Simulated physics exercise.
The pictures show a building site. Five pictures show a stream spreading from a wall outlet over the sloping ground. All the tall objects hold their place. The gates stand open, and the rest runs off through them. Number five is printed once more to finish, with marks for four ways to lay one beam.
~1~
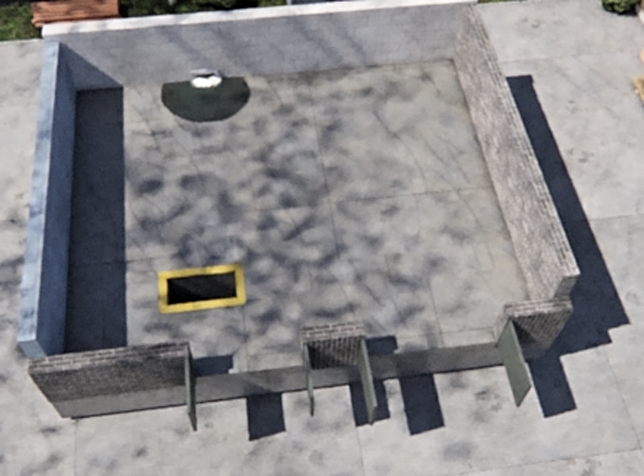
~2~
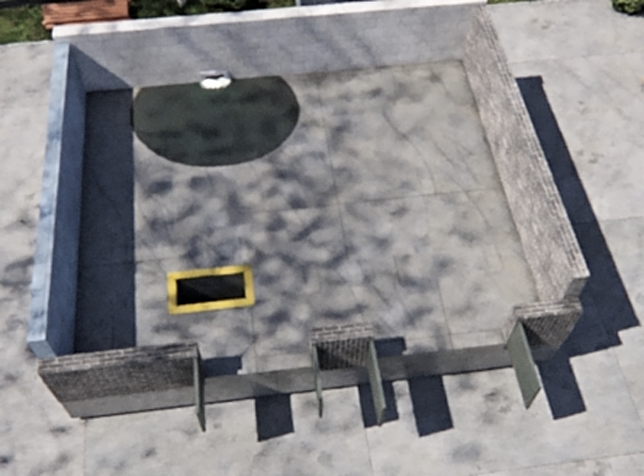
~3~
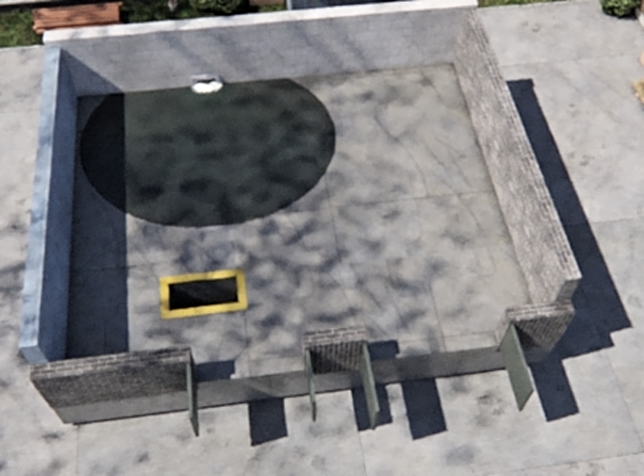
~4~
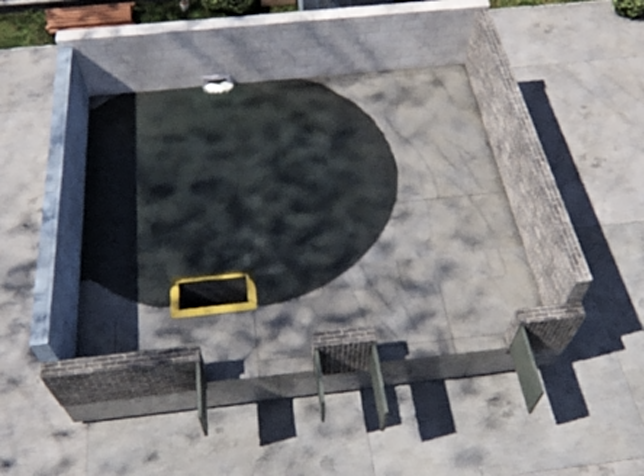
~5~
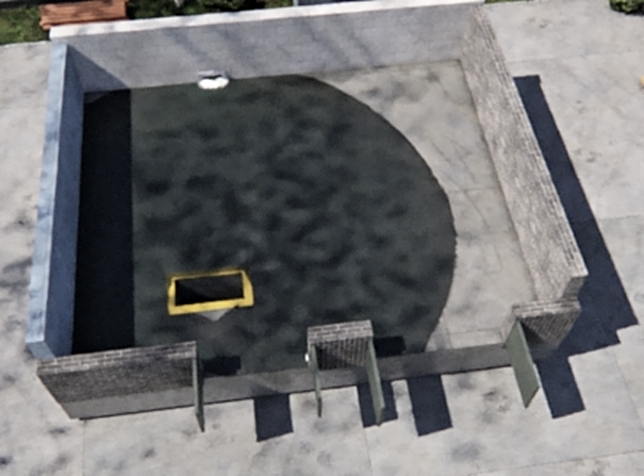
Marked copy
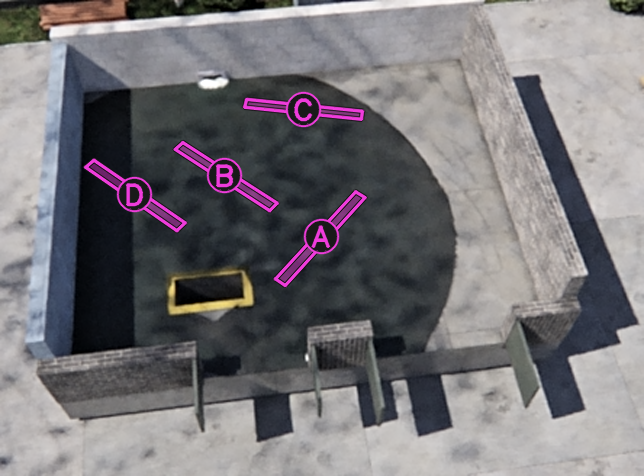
Dark water spread from an outlet by the back wall of a roofless walled yard, widening across the pale floor, then reached the yellow-edged gully and covered all but the right side.
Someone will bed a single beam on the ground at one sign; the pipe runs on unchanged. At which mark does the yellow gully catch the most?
Use spot A.
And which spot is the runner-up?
Spot C.
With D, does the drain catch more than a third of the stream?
No.
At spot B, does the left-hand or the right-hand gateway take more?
More leaves on the right.
On the marked copy, A from (280, 282) to (360, 194); B from (179, 146) to (273, 206); C from (245, 103) to (361, 115); D from (89, 163) to (181, 226).
Choosing A, about 53 % of the stream goes into the yellow gully, about 47 % out by the gates.
Choosing B, about 16 % of the stream goes into the yellow gully, about 83 % out by the gates.
Choosing C, about 32 % of the stream goes into the yellow gully, about 68 % out by the gates.
Choosing D, about 23 % of the stream goes into the yellow gully, about 76 % out by the gates.
